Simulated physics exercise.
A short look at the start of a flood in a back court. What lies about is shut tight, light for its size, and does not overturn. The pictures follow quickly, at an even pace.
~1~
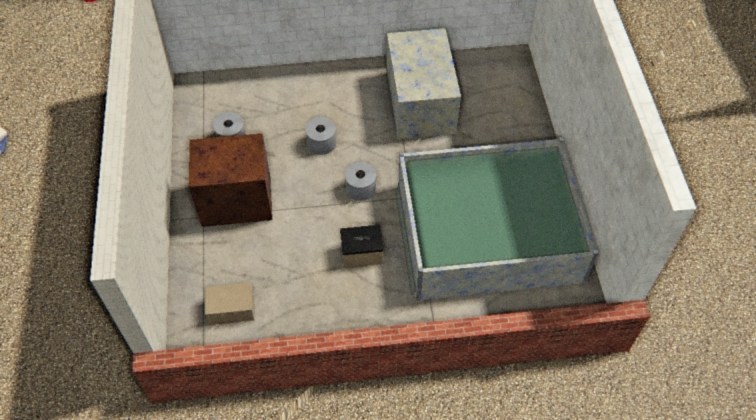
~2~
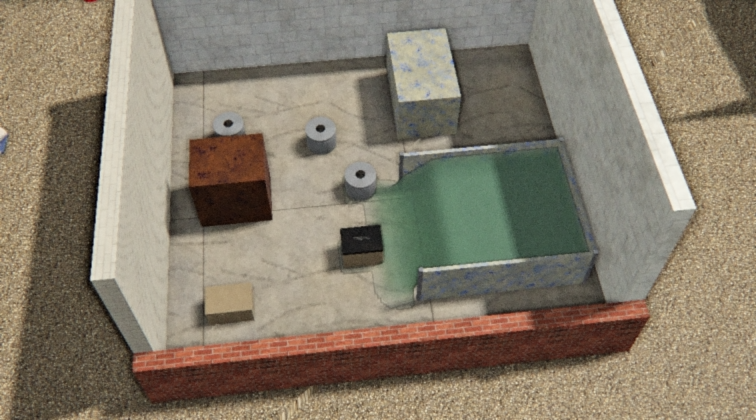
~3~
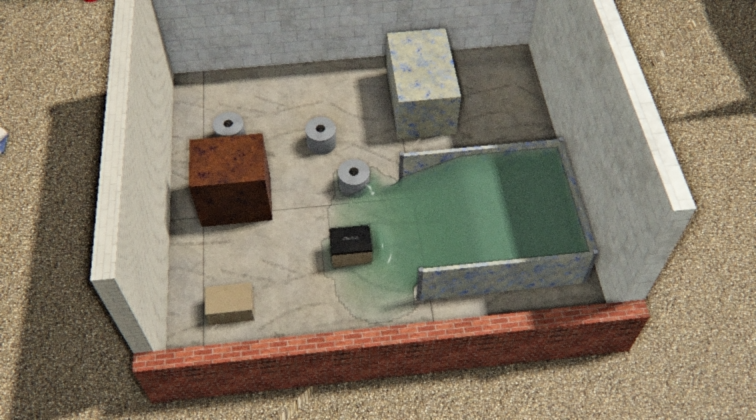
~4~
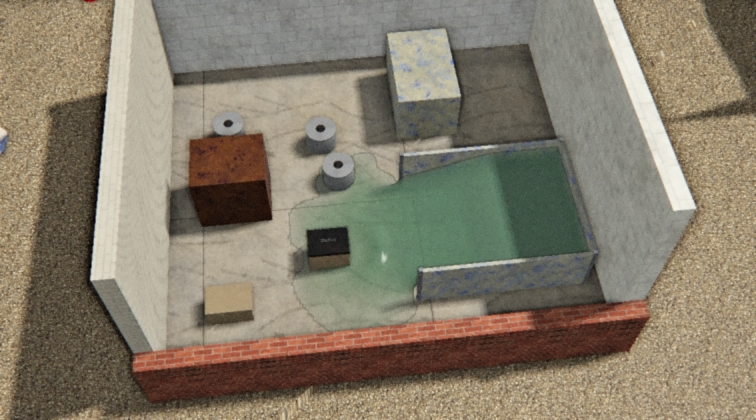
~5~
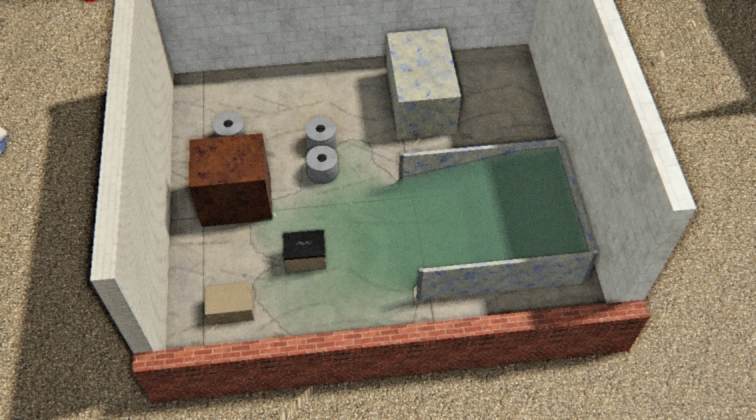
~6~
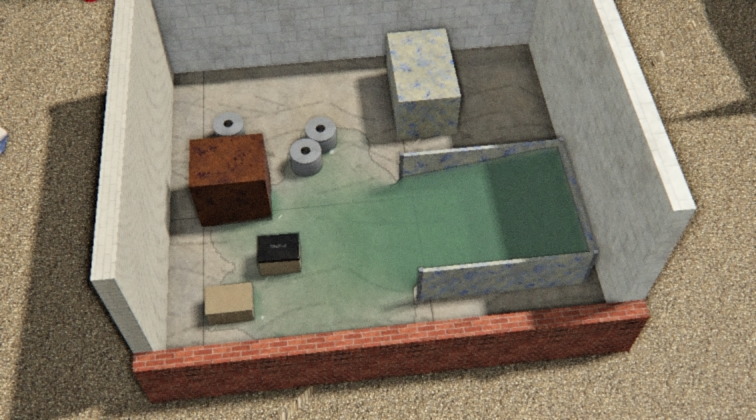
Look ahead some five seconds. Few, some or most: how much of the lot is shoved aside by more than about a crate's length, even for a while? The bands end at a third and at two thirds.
It is two thirds or more.
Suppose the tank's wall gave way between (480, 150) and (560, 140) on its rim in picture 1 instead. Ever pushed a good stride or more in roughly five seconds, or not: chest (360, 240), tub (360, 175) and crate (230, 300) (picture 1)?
One after the other: Never so far, shifted that much, short of that.
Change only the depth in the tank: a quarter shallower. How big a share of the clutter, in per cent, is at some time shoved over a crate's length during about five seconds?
I make it 100 per cent.
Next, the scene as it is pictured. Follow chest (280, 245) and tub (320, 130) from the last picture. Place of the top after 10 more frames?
Near (182, 244) and (315, 96).
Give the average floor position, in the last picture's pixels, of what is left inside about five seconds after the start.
Roughly at (293, 149).
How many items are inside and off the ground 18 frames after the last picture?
It comes to 5.
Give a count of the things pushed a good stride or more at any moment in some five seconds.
I count 5.
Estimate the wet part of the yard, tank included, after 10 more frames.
About 60 per cent.
A moment on, 2 of 5 are well off their spots; 0 afloat.
Next, 5 of 5 are well off their spots; 3 afloat.
Later, 5 of 5 are well off their spots; 5 afloat.
In the end, 5 of 5 are well off their spots, and 5 have been at some point; 5 afloat.
